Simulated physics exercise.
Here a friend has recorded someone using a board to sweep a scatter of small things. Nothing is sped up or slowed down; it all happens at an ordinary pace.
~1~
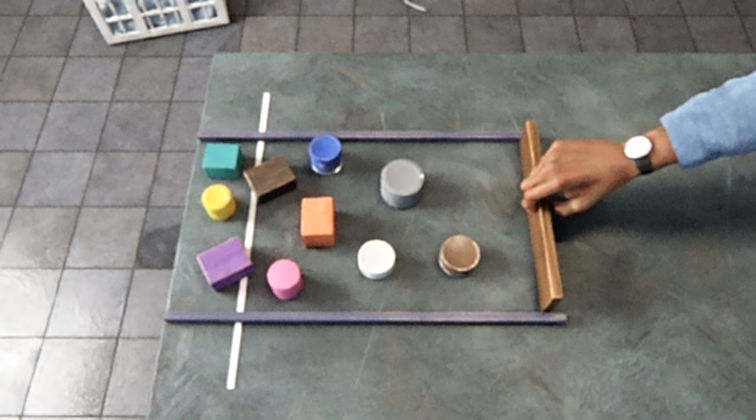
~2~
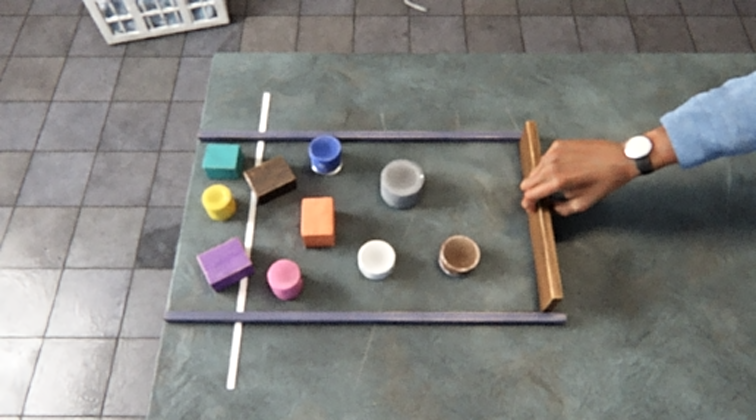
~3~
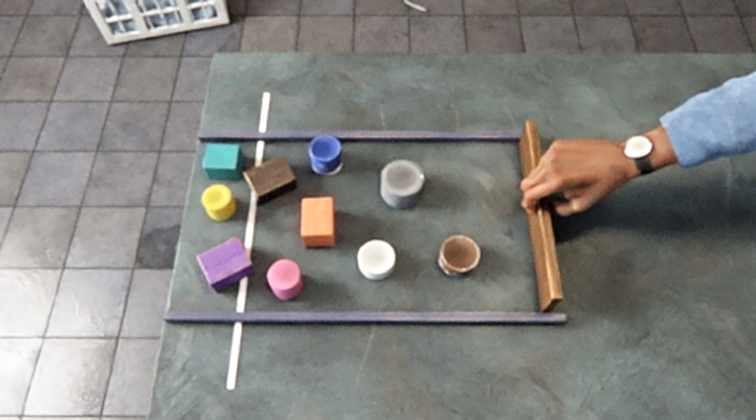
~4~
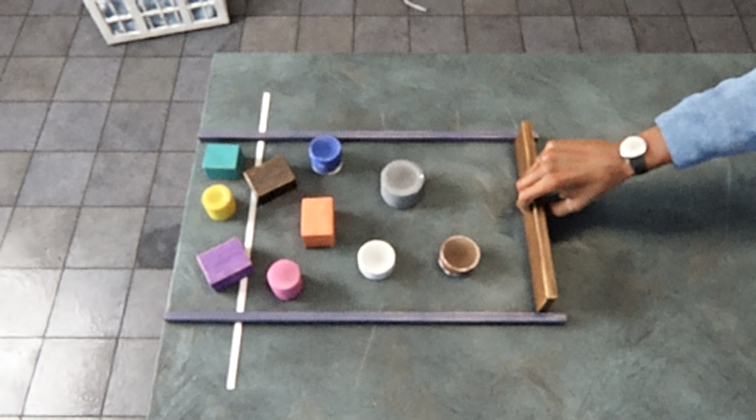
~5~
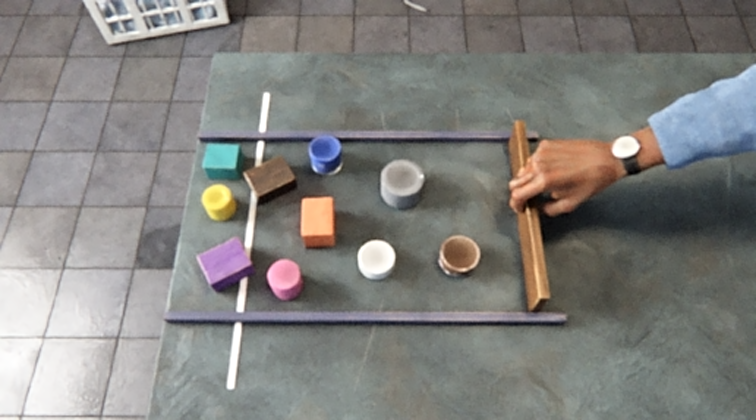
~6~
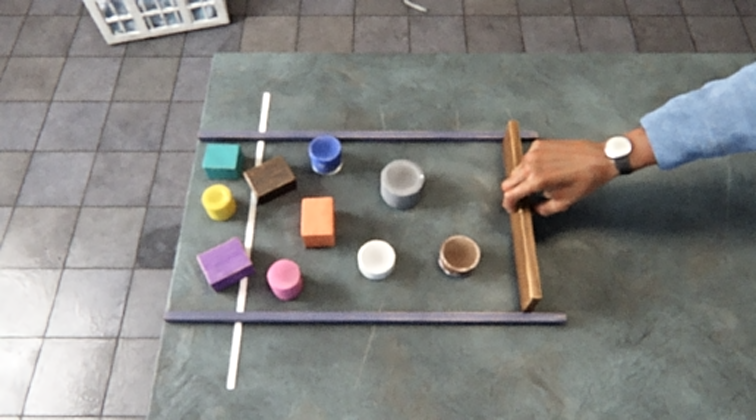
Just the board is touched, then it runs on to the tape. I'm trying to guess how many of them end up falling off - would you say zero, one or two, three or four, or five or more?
I would say one or two.
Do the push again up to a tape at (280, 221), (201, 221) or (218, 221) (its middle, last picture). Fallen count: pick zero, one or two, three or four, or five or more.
In order: Zero, more than four, five or more.
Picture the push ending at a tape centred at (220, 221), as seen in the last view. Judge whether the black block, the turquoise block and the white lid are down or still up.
The black block is no longer there; as for the turquoise block, it is no longer there; and the white lid is no longer there.
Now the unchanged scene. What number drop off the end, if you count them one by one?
Altogether the count is 1.
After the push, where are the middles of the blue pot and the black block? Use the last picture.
You'll see the blue pot at (242, 152), with the black block at (193, 182).
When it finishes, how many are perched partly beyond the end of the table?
The total comes out at 3.
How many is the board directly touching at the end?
5.
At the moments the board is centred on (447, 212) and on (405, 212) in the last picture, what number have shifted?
I get 1 at the one place and 3 at the other.
A little later, none off yet; turquoise block at rest near (224, 162); yellow lid at rest near (220, 203); purple block at rest near (227, 265).
When it is over, the number that fall off is one or two; down, purple block.
